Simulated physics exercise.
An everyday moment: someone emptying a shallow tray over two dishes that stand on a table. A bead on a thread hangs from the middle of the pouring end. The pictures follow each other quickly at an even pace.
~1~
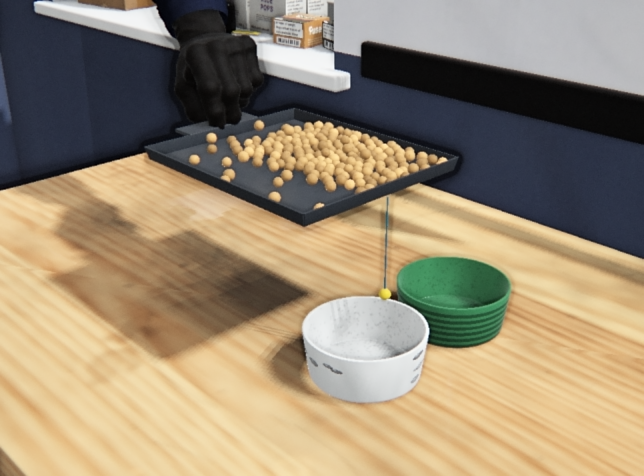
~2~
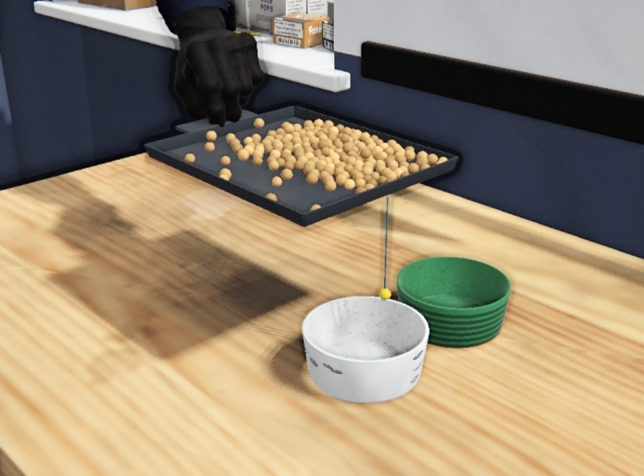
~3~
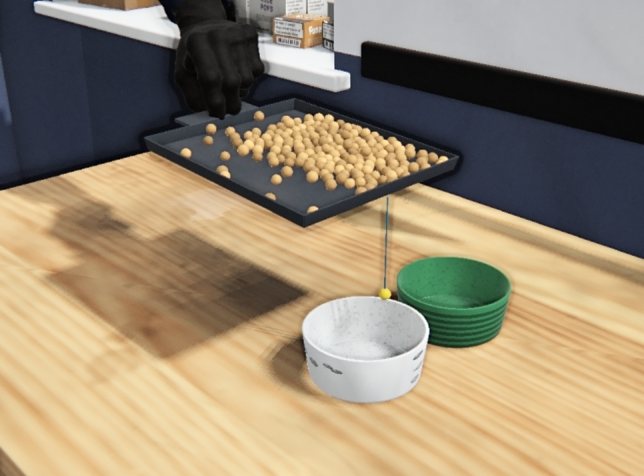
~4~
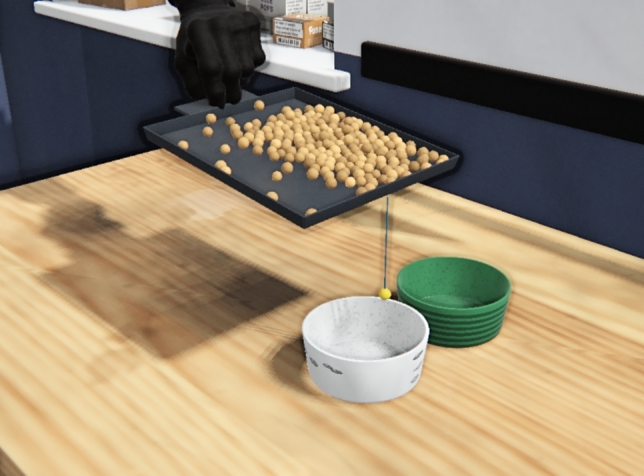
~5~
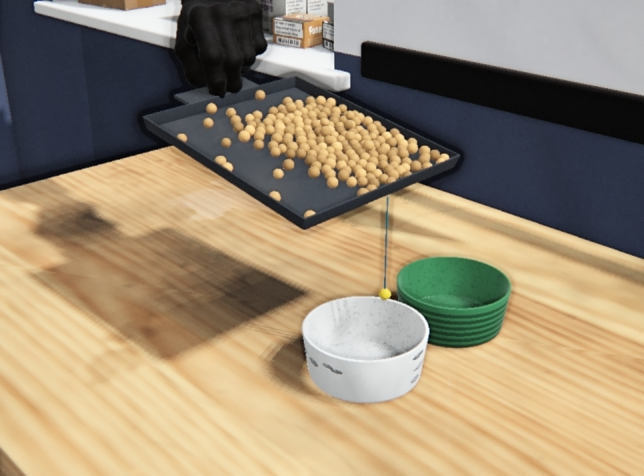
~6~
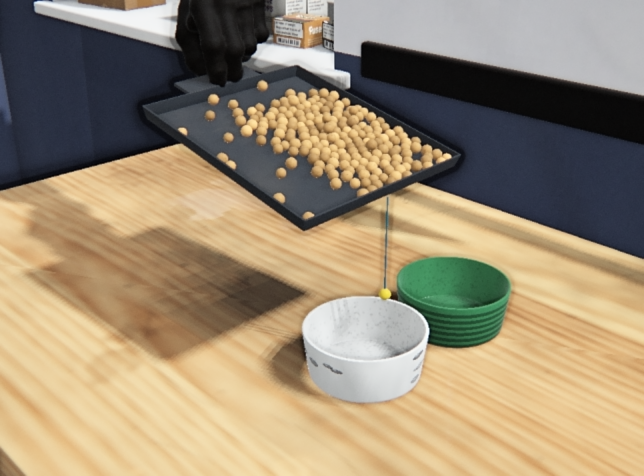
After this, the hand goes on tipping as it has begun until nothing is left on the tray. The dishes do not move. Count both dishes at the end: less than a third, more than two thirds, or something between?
In the dishes lies between a third and two thirds of it.
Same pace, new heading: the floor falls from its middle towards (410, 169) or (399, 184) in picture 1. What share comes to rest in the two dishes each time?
First some 90, then 70 per cent.
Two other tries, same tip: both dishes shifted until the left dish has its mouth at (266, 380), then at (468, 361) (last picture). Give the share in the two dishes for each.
About 60 and 10 per cent.
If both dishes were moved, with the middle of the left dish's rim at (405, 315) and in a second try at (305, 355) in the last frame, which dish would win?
The first try: The left-hand dish. The second: The left dish.
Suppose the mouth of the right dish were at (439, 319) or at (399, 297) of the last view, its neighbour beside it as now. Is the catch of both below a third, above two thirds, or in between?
One: Above two thirds. Two: The middle third.
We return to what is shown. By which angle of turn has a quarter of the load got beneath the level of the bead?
Roughly 70°.
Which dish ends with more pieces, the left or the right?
Fuller: The left-hand dish.
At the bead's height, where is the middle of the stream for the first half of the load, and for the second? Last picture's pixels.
The first part at (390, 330); the rest at (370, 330).
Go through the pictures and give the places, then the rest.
In the first frame, corners of the pouring end at (304, 212) and (454, 157), level; middle of the load at (329, 156), round wooden beads; left dish at (411, 370); right dish at (498, 319); bead on its thread at (385, 294).
In the second frame, corners of the pouring end at (304, 212) and (454, 157), level; middle of the load at (329, 154).
In the third frame, corners of the pouring end at (304, 213) and (454, 156), tipped barely, lowest at the left corner; middle of the load at (330, 151).
In the fourth frame, corners of the pouring end at (305, 215) and (455, 155), tipped a little, lowest at the left corner; middle of the load at (330, 146).
In the fifth frame, corners of the pouring end at (305, 216) and (456, 155), tipped a little, lowest at the left corner; middle of the load at (331, 142).
In the sixth frame, corners of the pouring end at (305, 218) and (456, 154), tipped a little, lowest at the left corner; middle of the load at (334, 138), about half on the move; left dish at (411, 370); right dish at (498, 319).
Soon after the last picture, tray tipped steeply; most on the tray; a stray few in the left dish; a stray few outside both; a small part in the air.
A little later, tray tipped right over; about half in the left dish; a stray few in the right dish; about half outside both; a small part in the air.
Later still, tray tipped past a quarter turn; about half in the left dish; a stray few in the right dish; about half outside both.
By the end, tray tipped past a quarter turn; about half in the left dish; a stray few in the right dish; about half outside both.
